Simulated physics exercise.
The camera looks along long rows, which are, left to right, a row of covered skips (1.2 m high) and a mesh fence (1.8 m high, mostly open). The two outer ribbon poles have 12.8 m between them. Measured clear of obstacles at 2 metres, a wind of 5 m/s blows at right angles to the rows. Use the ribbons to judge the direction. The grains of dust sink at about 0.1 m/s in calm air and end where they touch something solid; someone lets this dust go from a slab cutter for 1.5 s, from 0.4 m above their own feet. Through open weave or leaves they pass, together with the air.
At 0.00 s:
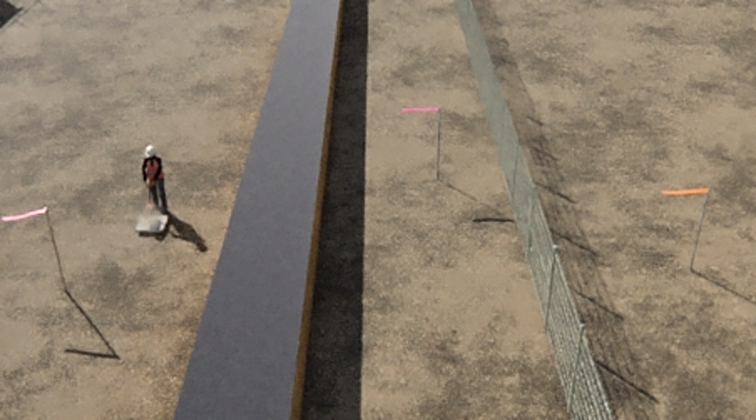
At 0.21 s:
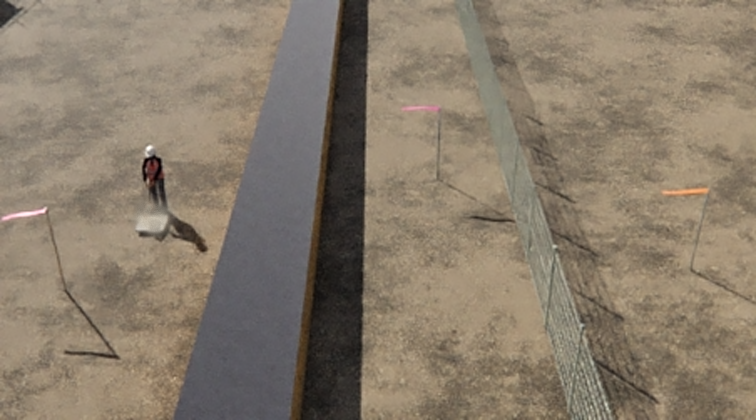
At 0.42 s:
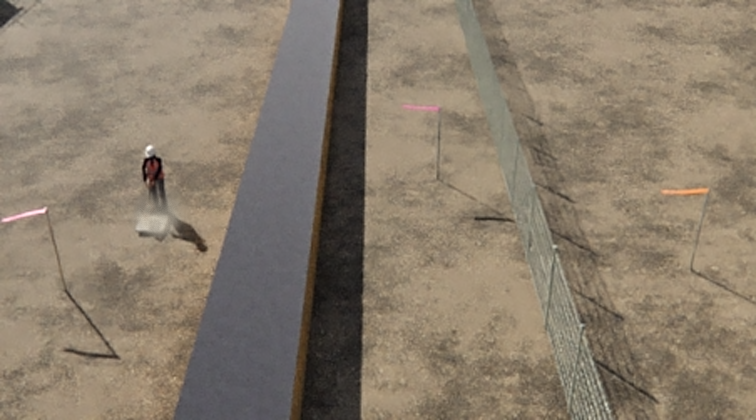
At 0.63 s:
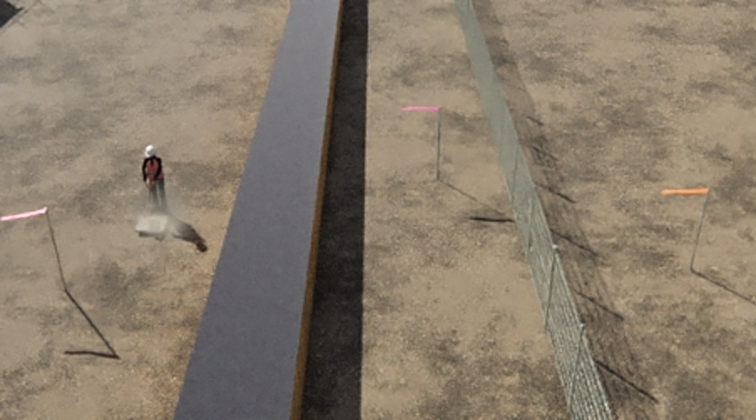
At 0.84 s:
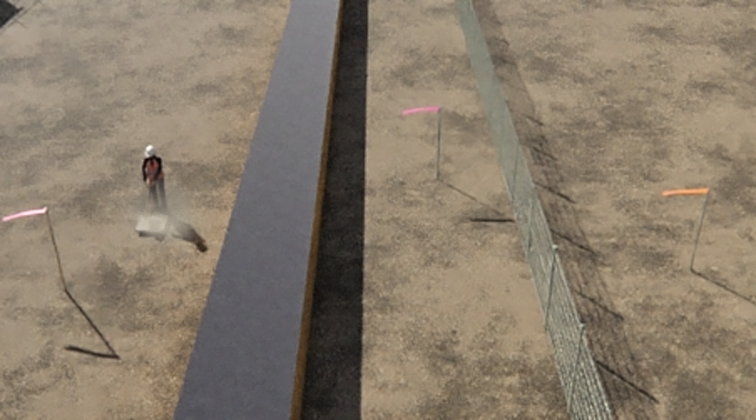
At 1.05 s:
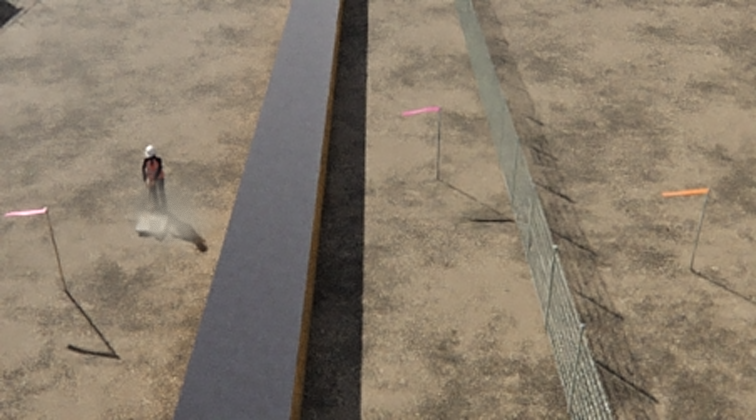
A long, dark grey flat-topped row with a brownish side runs up a bare, patchy brown lot, seen from high above, its black shadow lying to the right. A worker in a white helmet and red top stands left of it, a mesh fence slants on the right, and pink and orange ribbons stream leftward from thin poles. Pale dust spreads low around the worker's feet, the ribbons barely flutter, and the camera stays still.
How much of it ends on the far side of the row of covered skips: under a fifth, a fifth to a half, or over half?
Result: Share past it at the end = bottom range.
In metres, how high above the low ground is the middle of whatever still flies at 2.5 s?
I'd put it near 0.6 metres.
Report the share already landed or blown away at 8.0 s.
Some 50 per cent.
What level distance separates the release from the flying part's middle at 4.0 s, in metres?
Estimate: Near 0.5 m.
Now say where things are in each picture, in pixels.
In the first frame, the dust in the air spans x = 140 to 155 around y = 215 and it comes from (150, 219).
In the second frame, the right ribbon ends at (663, 193), leaning 85 degrees to the left and the dust in the air spans x = 140 to 165 around y = 215.
In the third frame, the inner ribbon ends at (403, 106), leaning 90 degrees to the left, the dust in the air spans x = 140 to 175 around y = 215 and the top of the row of covered skips crosses (279, 185).
In the fourth frame, the dust in the air spans x = 140 to 180 around y = 215.
In the fifth frame, the right ribbon ends at (663, 194), leaning 85 degrees to the left and the dust in the air spans x = 135 to 185 around y = 215.
In the sixth frame, the inner ribbon ends at (403, 114), leaning 85 degrees to the left, the dust in the air spans x = 135 to 195 around y = 215 and the top of the row of covered skips crosses (279, 185).
After 2.5 s, 83 % is in the air or yet to come; 0 % is beyond the row of covered skips; the middle of what still flies is 0.6 m above the low ground, near (176, 208).
After 4.0 s, 72 % is in the air or yet to come; 0 % is beyond the row of covered skips; the middle of what still flies is 0.9 m above the low ground, near (167, 197).
After 8.0 s, 51 % is in the air or yet to come; 0 % is beyond the row of covered skips.
After 20.0 s, 4 % is in the air or yet to come; 0 % is beyond the row of covered skips.
After 45.0 s, 0 % is in the air or yet to come; 0 % is beyond the row of covered skips.
